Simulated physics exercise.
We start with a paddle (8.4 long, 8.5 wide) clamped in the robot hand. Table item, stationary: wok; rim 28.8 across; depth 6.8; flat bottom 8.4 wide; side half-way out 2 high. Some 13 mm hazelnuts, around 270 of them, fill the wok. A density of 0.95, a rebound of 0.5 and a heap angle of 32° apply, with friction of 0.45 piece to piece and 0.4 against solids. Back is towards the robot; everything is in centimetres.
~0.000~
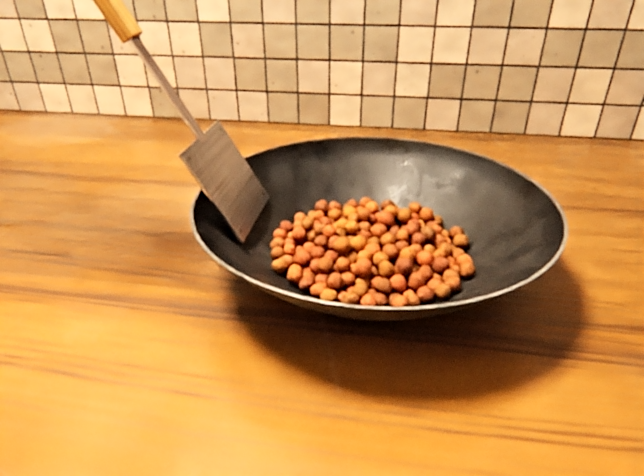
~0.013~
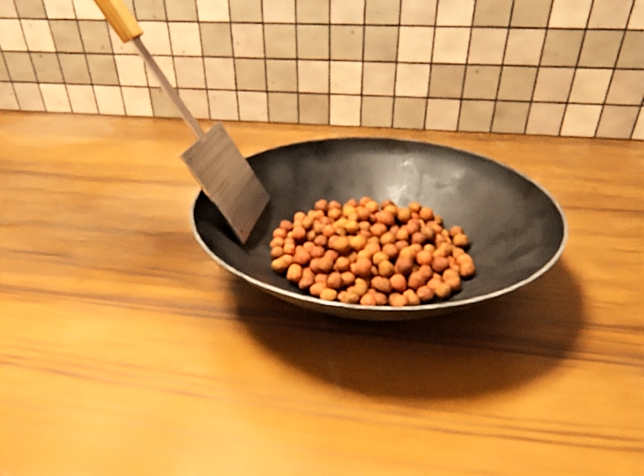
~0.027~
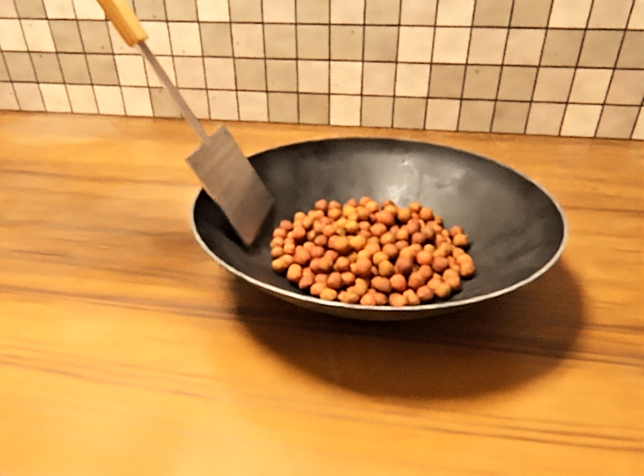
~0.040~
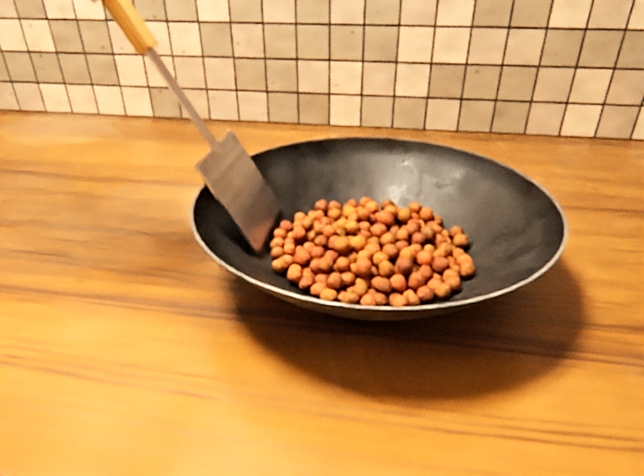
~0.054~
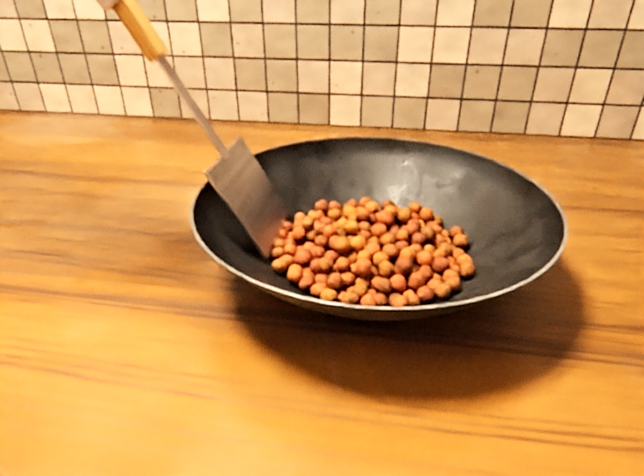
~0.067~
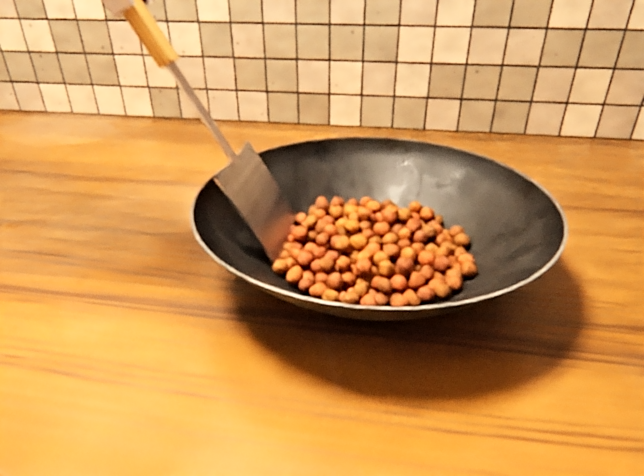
A black wok of reddish-brown nuts sits still as a metal spatula slides right into their edge.
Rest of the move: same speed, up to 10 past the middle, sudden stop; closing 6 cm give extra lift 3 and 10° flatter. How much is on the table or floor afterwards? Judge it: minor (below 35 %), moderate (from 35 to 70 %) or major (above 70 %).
My judgement: Minor.
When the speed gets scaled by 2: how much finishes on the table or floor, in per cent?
Around 50 percent would finish on the table or floor.
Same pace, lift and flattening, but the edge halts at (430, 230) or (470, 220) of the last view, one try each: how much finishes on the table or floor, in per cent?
Close to 0 and close to 0 per cent, respectively.
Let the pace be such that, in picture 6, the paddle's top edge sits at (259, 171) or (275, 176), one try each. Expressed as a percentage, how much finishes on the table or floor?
About 40 and 50 per cent.
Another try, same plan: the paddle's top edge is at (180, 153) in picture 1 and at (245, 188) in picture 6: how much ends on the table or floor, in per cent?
I'd put it at roughly 50 per cent.
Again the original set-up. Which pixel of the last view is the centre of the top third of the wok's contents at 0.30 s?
It is centred at roughly (491, 219).
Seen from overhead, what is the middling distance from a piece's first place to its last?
5 cm.
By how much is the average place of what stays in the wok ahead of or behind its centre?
It sits some 3.5 centimetres ahead of centre.
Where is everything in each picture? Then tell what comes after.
In the first frame, paddle top edge at (200, 136), sloping 60°; upper third of the load around (373, 237), from x 275 to 465, top at y 205; 273 in the wok.
In the second frame, paddle top edge at (201, 137), sloping 60°; upper third of the load around (373, 237), from x 275 to 465, top at y 205.
In the third frame, paddle top edge at (206, 140), sloping 60°; upper third of the load around (373, 237), from x 275 to 465, top at y 205.
In the fourth frame, paddle top edge at (214, 146), sloping 60°; upper third of the load around (373, 237), from x 275 to 465, top at y 205.
In the fifth frame, paddle top edge at (224, 153), sloping 60°; upper third of the load around (373, 237), from x 280 to 465, top at y 205.
In the sixth frame, paddle top edge at (233, 158), sloping 60°; upper third of the load around (375, 235), from x 280 to 470, top at y 205; 273 in the wok.
After 0.18 s, sloping 60°, highest piece 5 above the table; 273 in the wok.
After 0.30 s, sloping 57°, highest piece 7 above the table; 273 in the wok.
After 0.56 s, sloping 50°, highest piece 9 above the table; 203 in the wok, 56 on the table or floor, 14 on the blade or in flight.
After 1.61 s, sloping 50°, highest piece 5 above the table; 201 in the wok, 72 on the table or floor.
At rest, 201 in the wok, 72 on the table or floor. That is 26 % on the table or floor.
